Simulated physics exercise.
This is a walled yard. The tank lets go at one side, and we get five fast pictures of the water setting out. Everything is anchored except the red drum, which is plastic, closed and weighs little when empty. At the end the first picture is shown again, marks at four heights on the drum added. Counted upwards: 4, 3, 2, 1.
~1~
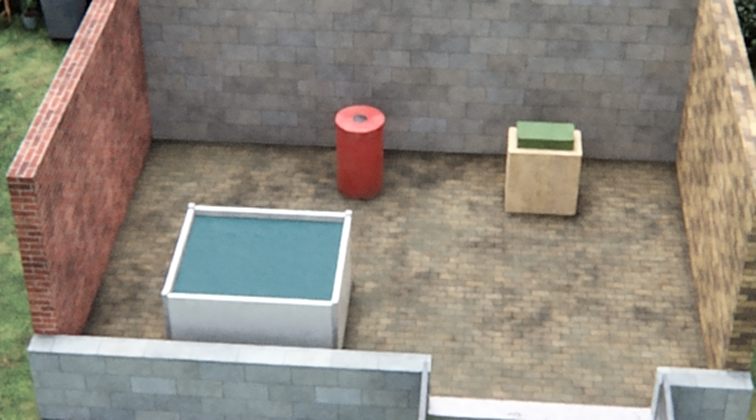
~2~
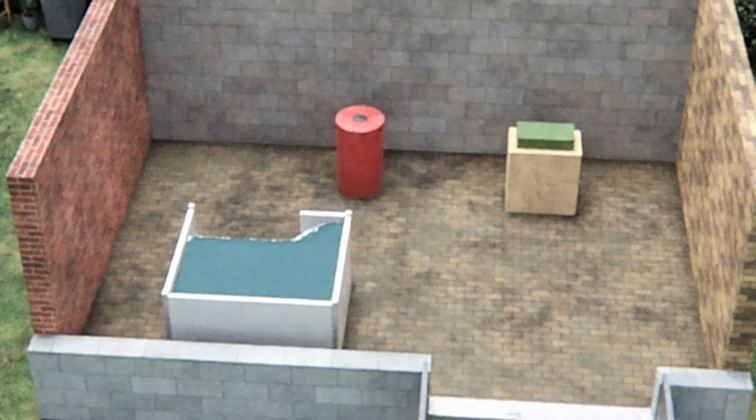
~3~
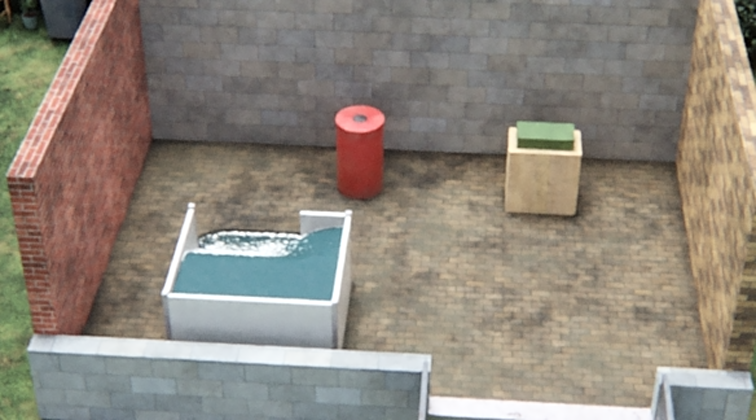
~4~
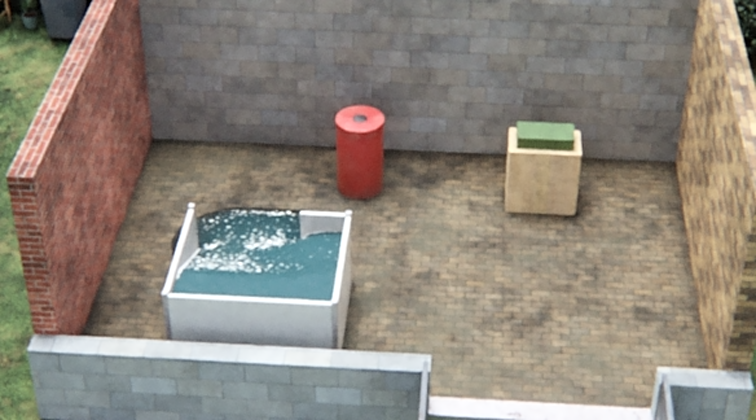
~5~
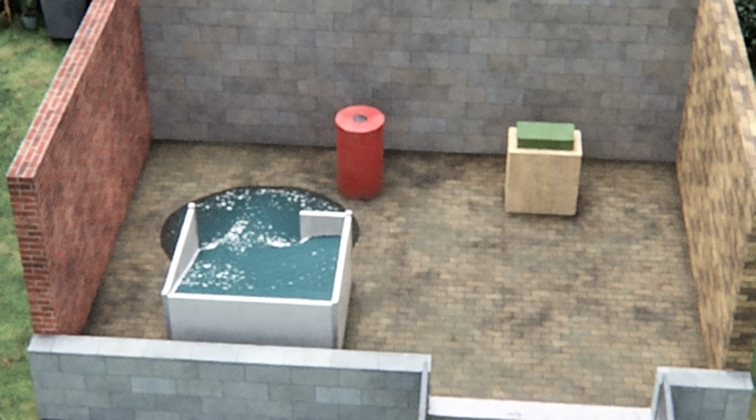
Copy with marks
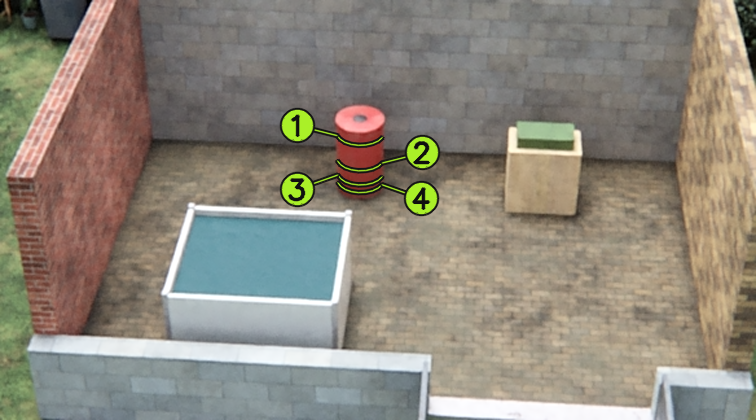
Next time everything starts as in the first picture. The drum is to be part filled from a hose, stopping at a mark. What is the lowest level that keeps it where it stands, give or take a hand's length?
2.
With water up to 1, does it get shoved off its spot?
No, that is safe.
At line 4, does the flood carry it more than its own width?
Yes.
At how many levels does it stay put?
Two of the four.
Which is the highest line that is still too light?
That is line 3.
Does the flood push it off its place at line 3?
Yes, it does.
In lime, 1 at (358, 145); 2 at (358, 170); 3 at (358, 184); 4 at (358, 192); from the bottom up 4, 3, 2, 1.
With 1, it does not move.
With 2, it does not move.
With 3, it is pushed about its own width away.
With 4, it is pushed about 3 times its own width away.
